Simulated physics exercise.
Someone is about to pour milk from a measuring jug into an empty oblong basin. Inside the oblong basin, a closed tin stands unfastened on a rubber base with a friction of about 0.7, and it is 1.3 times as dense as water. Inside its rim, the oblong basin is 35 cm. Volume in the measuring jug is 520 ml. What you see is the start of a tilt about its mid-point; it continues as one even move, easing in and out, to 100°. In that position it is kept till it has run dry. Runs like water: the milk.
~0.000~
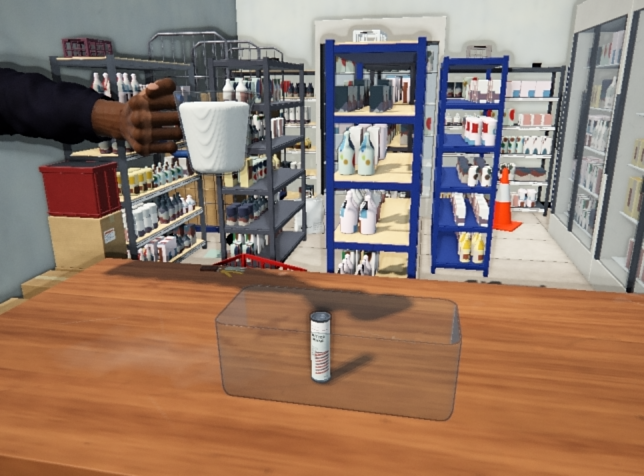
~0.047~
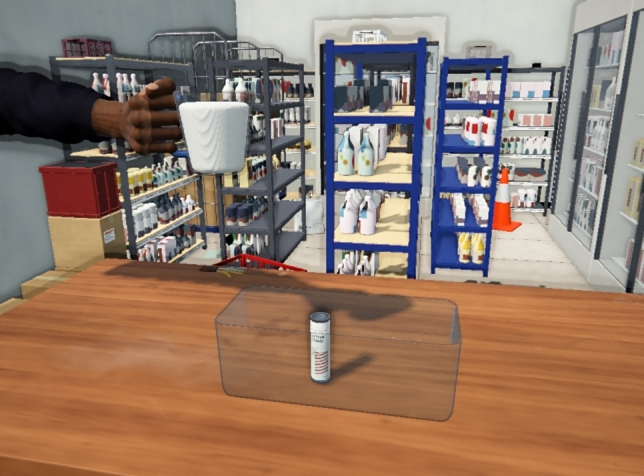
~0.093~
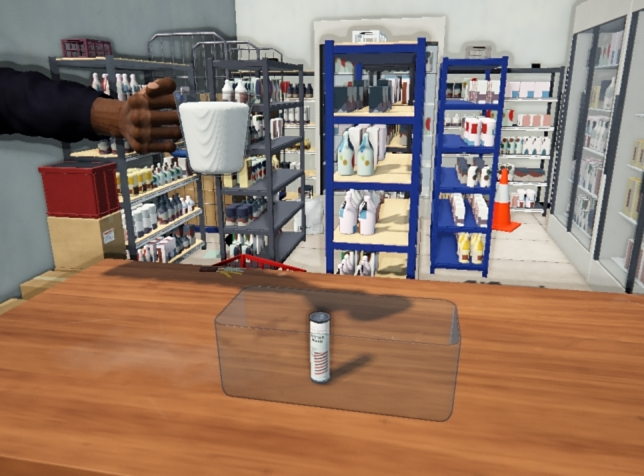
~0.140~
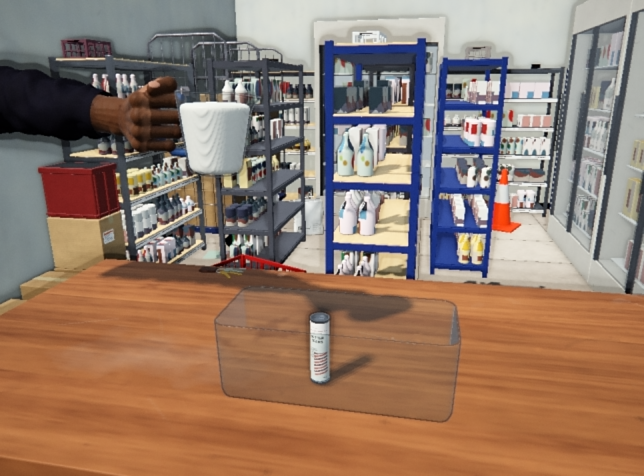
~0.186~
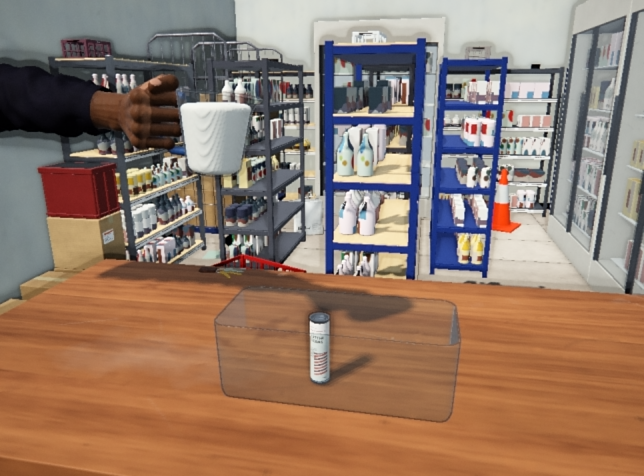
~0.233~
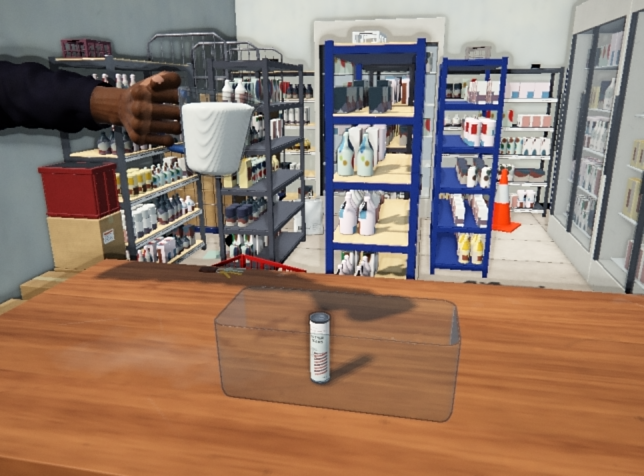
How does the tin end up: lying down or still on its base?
It is not overturned.
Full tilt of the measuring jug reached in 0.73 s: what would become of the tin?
The tin would stay balanced.
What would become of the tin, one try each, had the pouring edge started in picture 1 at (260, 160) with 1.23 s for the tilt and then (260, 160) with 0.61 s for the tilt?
Run one: It tumbles. Run two: It tumbles.
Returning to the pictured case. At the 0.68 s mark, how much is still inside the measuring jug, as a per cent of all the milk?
Near 80 in a hundred.
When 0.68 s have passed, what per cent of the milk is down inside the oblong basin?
Some 1 per cent.
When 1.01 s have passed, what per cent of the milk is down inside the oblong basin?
It works out near 40 per cent.
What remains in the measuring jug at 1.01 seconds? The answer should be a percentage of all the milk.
26 in a hundred, give or take.
Then, 0.68 s in, the tilt is 59° and 79 per cent is still to pour; the tin stands where it began.
Then, 1.01 s in, the tilt is 92° and 26 per cent is still to pour; the tin stands where it began.
Then, 1.36 s in, the tilt is 100° and 1 per cent is still to pour; the tin stands where it began.
Then, 1.73 s in, the tilt is 100° and 0 per cent is still to pour; the tin stands where it began.
Finally, the tin stands where it began.
